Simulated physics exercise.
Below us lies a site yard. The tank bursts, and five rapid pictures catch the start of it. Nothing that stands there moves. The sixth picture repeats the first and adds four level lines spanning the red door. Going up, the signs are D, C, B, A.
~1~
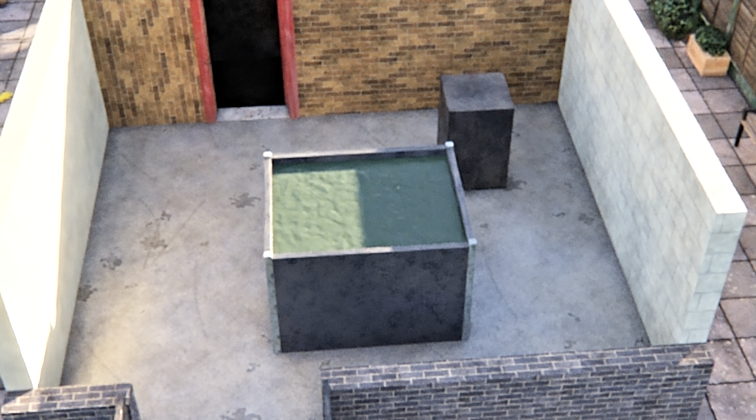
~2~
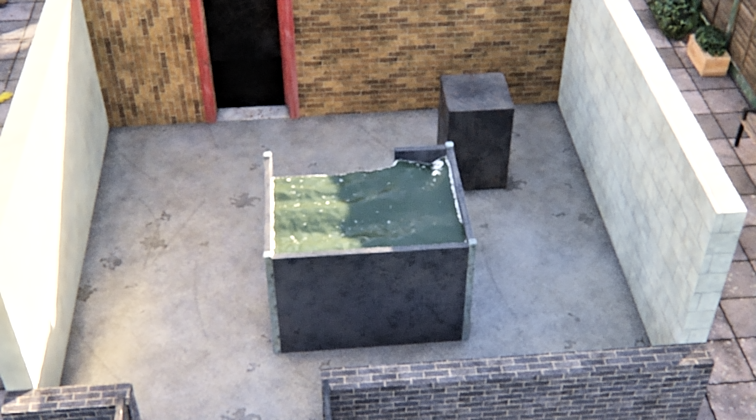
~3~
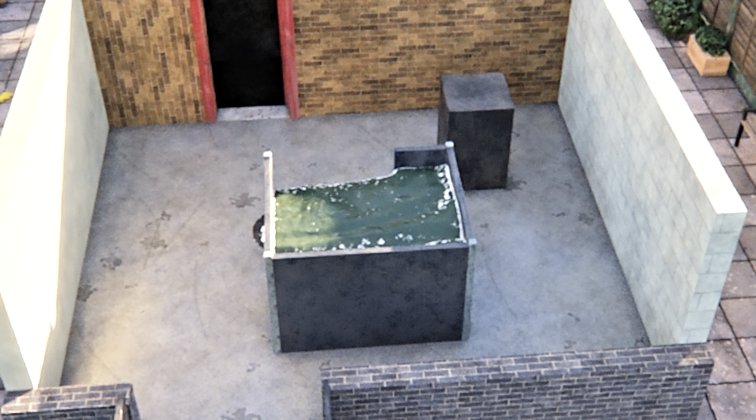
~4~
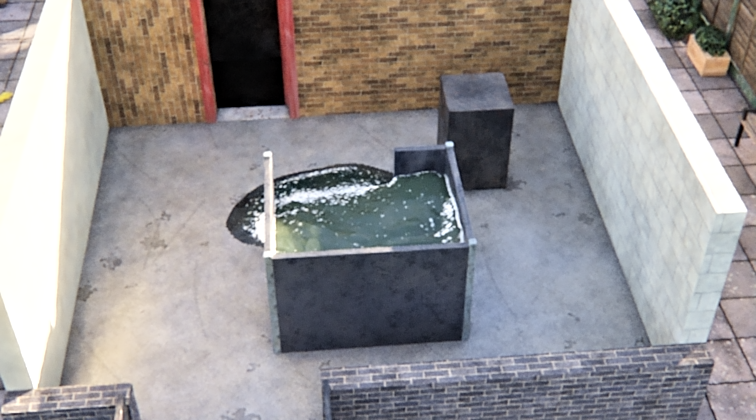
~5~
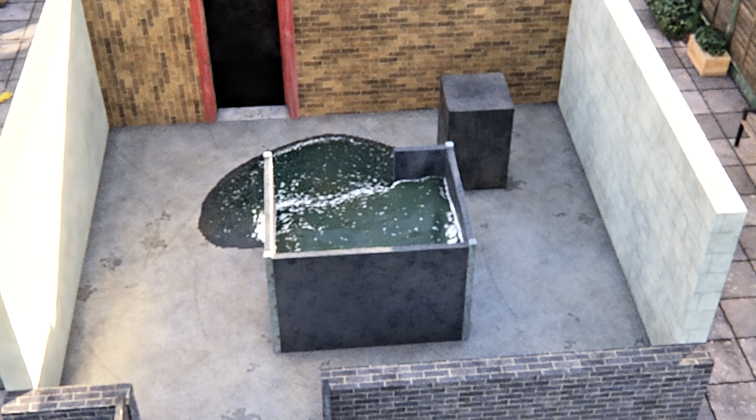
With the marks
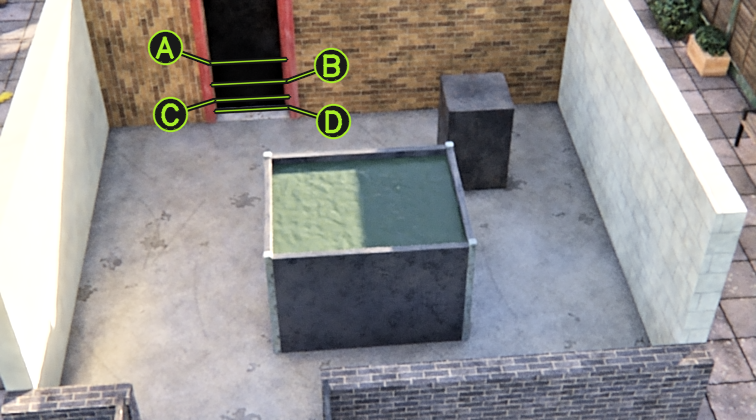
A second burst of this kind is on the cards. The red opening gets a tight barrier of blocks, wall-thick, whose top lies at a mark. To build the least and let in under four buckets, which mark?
The answer is height B.
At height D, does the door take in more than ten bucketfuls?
Yes.
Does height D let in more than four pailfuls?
Yes, it does.
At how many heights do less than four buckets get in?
Two of them.
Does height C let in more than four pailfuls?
Yes, it does.
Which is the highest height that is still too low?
It is C.
On the marked copy, A at (247, 61); B at (249, 82); C at (251, 98); D at (252, 109); from the bottom up D, C, B, A.
With A, nothing gets over.
With B, a splash gets over, under a bucket.
With C, about 12 bucketfuls get in.
With D, dozens of bucketfuls pour in.
